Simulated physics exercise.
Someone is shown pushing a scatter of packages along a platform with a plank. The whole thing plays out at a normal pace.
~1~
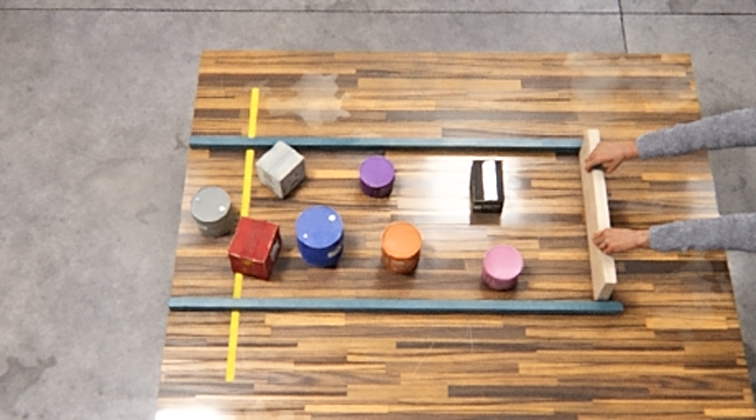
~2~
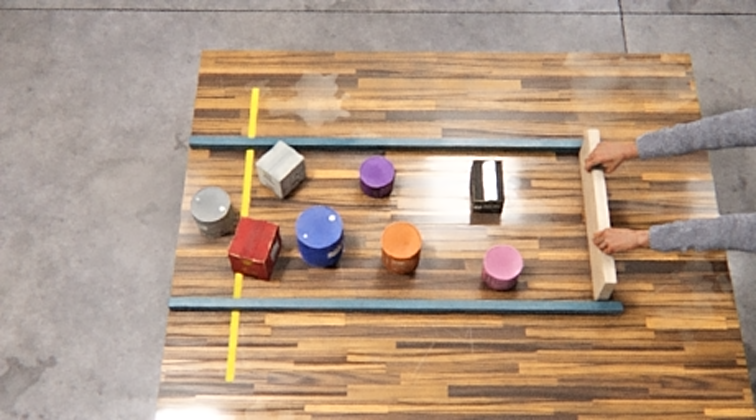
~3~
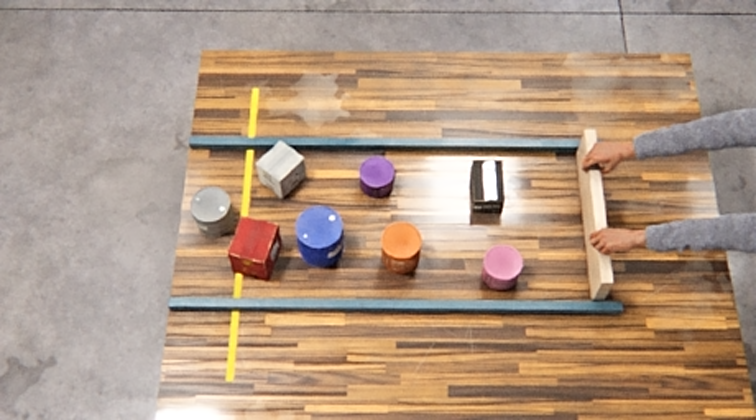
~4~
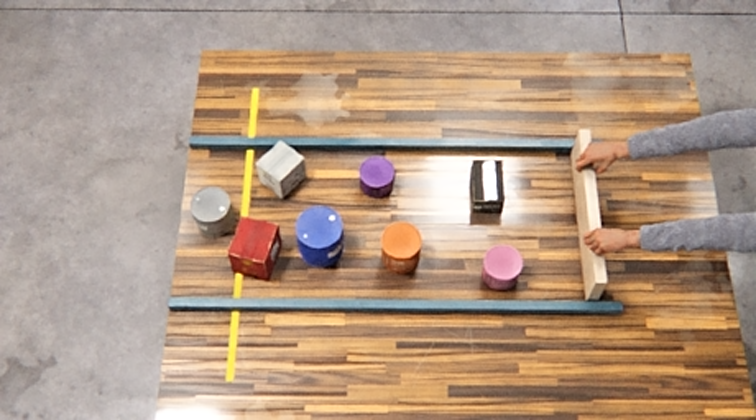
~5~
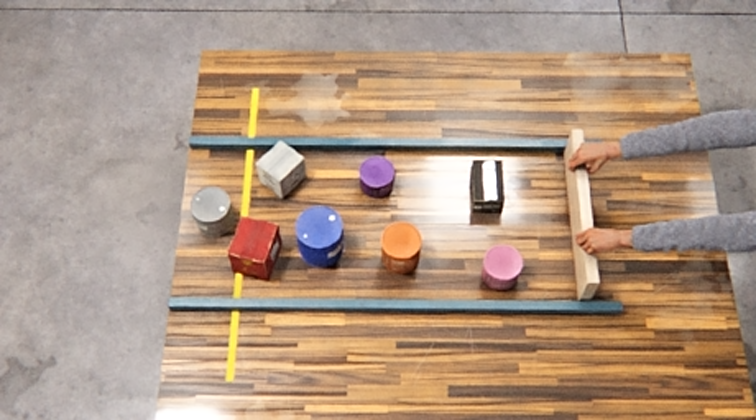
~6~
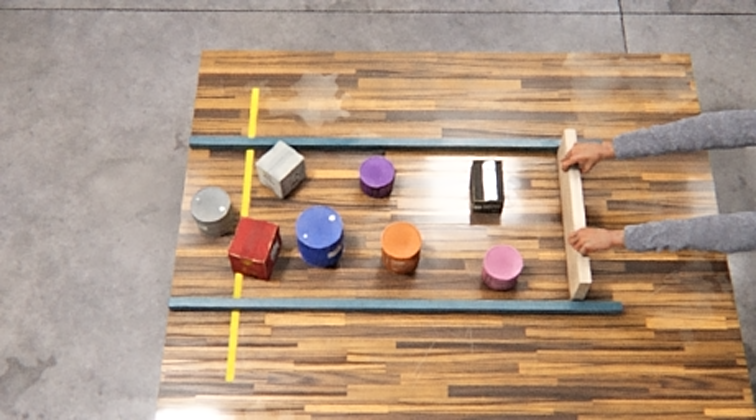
On a wood-striped platform over a grey concrete floor, seen from above by a still camera, two dark rails run lengthwise, with a yellow tape line crossing near the left end. Grey, blue, purple, orange and pink round containers and red, white and black parcels sit scattered between the rails. At the right, two grey-sleeved arms slide a pale plank slightly leftward, while the packages stay still, untouched.
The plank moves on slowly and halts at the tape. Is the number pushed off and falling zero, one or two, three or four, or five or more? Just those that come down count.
One, maybe two go over.
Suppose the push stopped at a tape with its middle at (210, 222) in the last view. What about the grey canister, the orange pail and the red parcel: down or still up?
Going one by one, the grey canister goes down, the orange pail is still up, the red parcel goes down.
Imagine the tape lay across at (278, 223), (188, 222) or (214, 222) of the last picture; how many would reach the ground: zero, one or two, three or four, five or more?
Going one by one, the answers are none, 5 or more and five or over.
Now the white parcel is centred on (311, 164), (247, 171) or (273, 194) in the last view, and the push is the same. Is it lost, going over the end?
Results in order: Over the edge; over the edge; not lost.
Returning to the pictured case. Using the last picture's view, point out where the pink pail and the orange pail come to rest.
One is at about (219, 271), the other at about (221, 235).
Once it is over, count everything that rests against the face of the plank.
In contact: 3.
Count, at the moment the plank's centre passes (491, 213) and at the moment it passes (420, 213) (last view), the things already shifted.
I get 2 at the one place and 4 at the other.
A little later, none off yet; grey canister at rest near (213, 212); red parcel at rest near (255, 248); white parcel at rest near (282, 170).
When it is over, the number that fall off is one or two; down, white parcel and grey canister.
